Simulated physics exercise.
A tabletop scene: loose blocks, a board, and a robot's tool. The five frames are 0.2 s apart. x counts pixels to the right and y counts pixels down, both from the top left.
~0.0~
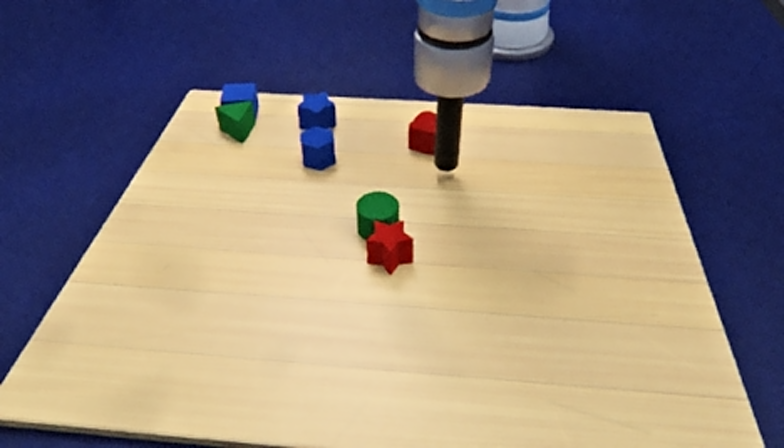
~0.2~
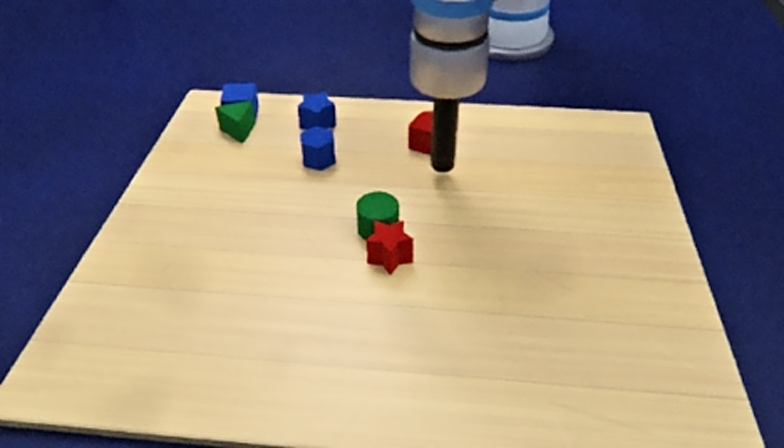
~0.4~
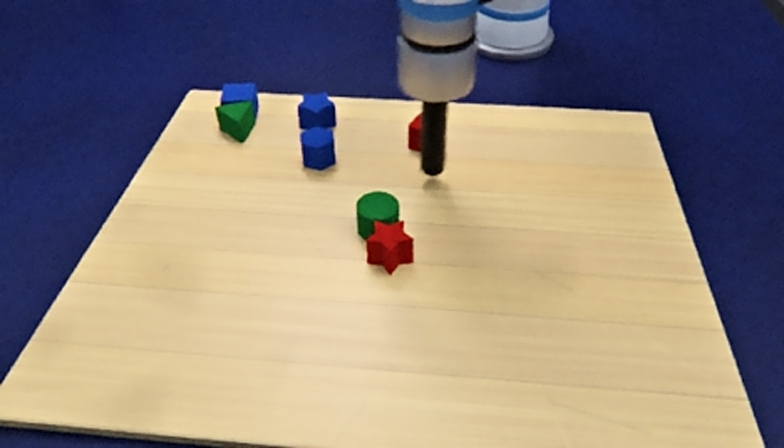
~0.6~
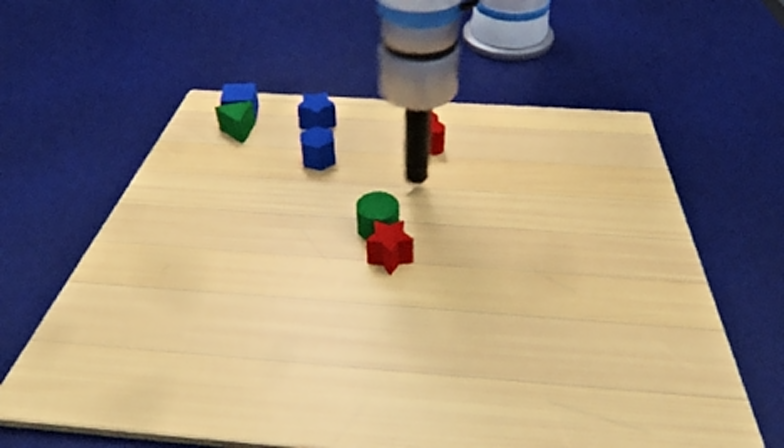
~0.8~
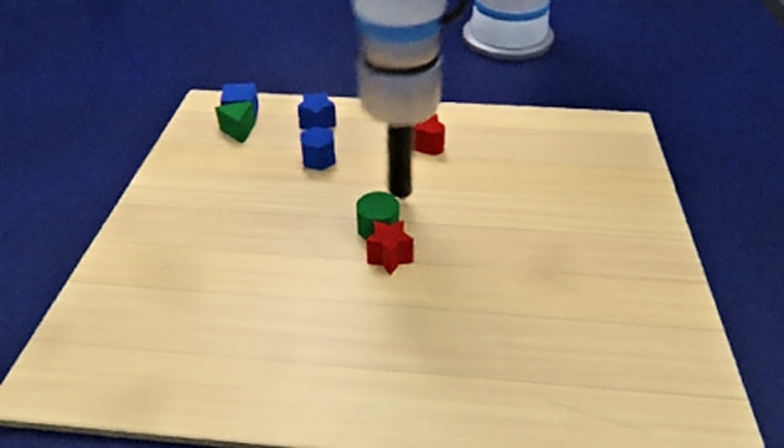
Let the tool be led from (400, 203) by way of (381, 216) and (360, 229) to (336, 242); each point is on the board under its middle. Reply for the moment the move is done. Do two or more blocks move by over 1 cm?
It seems so.
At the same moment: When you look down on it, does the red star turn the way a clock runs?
I expect not.
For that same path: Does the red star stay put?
No.
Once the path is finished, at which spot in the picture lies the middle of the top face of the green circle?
Answer: (339, 243).
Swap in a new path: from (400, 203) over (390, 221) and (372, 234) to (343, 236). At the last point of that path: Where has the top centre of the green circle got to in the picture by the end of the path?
Its top centre is at about (327, 237).
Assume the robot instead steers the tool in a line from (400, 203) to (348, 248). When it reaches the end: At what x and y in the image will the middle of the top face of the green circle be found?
It will end up at (334, 249).
On the path given first. Halfway along, tool (370, 212); green circle (357, 222); red star (386, 240), turned 45° anticlockwise.
At the end, tool (335, 230); green circle (339, 243); red star (384, 244), turned 70° anticlockwise.
